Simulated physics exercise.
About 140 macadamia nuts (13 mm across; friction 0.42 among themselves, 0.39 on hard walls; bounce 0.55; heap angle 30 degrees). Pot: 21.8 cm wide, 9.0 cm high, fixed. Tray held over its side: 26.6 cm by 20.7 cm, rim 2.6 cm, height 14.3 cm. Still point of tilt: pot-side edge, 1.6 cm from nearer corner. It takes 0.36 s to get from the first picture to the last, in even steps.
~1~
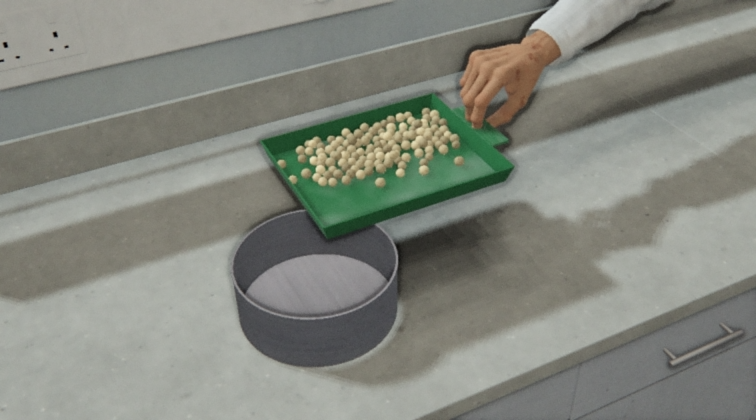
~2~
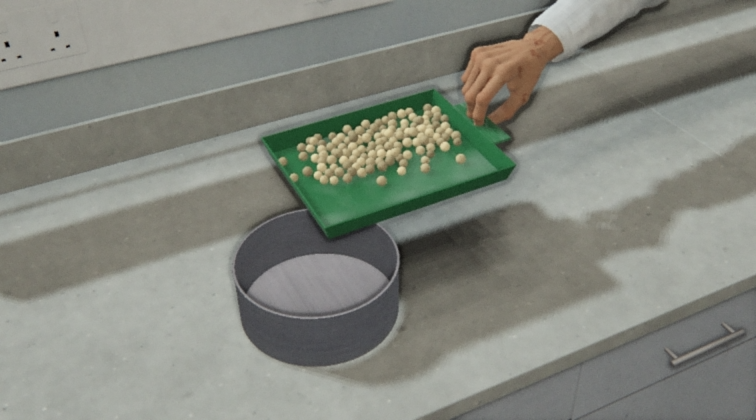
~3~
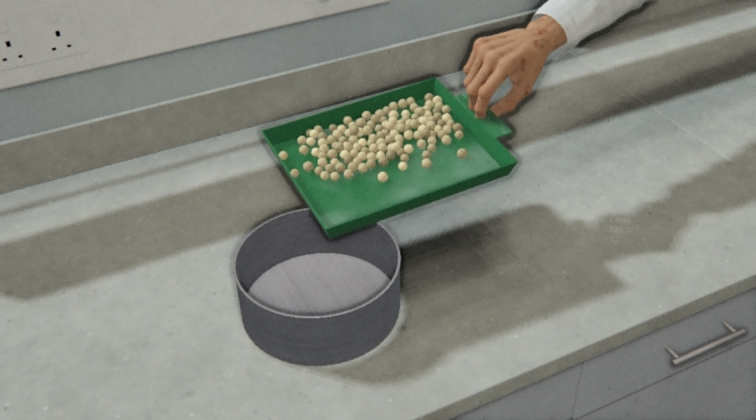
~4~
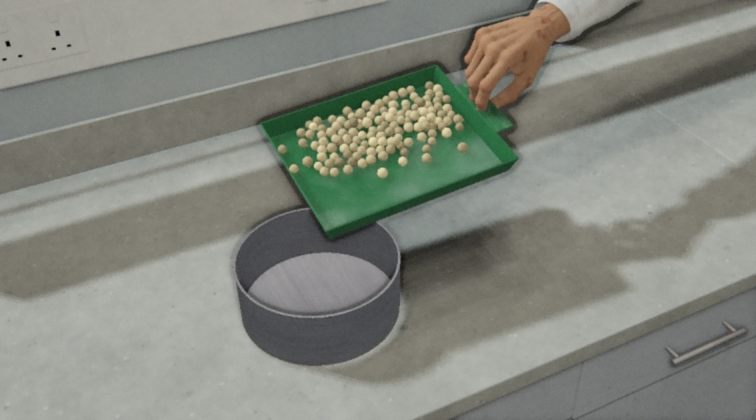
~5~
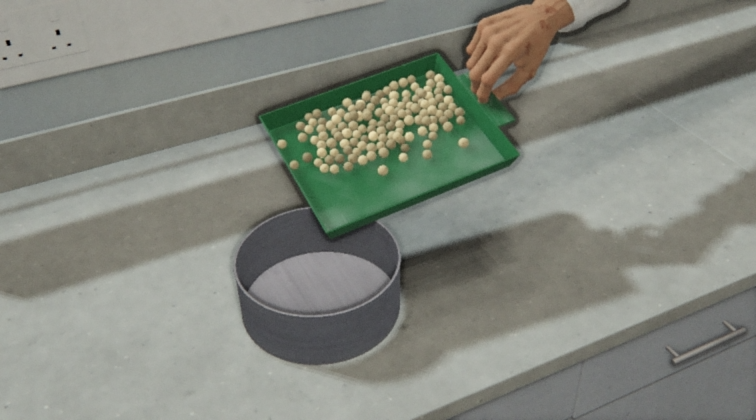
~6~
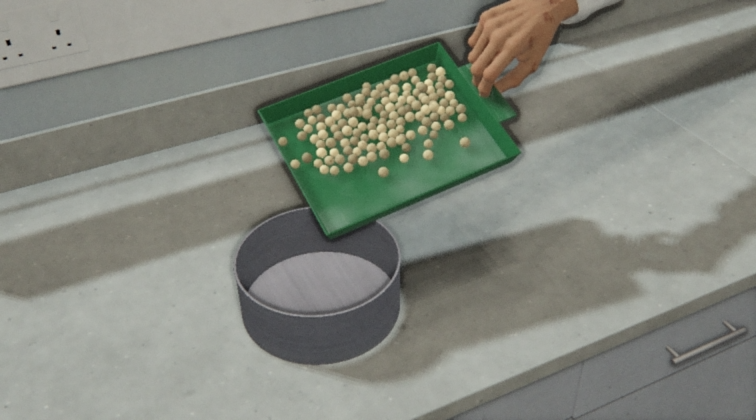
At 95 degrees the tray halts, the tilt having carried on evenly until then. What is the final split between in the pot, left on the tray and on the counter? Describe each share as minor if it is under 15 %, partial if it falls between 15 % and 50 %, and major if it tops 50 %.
Pot - major; tray - minor; counter - partial.
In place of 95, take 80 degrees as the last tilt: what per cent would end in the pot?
In that case some 75 per cent.
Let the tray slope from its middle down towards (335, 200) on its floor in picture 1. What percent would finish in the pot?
85 %.
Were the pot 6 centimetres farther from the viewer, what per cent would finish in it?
About 0 %.
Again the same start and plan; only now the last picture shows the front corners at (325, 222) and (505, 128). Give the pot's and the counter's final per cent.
That works out as pot 50 and counter 50.
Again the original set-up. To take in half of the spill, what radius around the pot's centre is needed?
Roughly 22 centimetres.
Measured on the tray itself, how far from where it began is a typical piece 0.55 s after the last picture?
Displacement on the tray: Roughly 13 cm.
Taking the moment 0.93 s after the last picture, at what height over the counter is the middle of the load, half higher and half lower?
The halfway mark is near 20 cm.
Then, 0.55 s after the last picture, tilt 55 degrees; the tray holds 100 %, the pot 0 %.
Then, 0.93 s after the last picture, tilt 79 degrees; the tray holds 95 %, the pot 5 %.
Then, 1.39 s after the last picture, tilt 95 degrees; the tray holds 0 %, the pot 65 %.
In the end, pot 70 %, tray 0 %, counter 30 %.
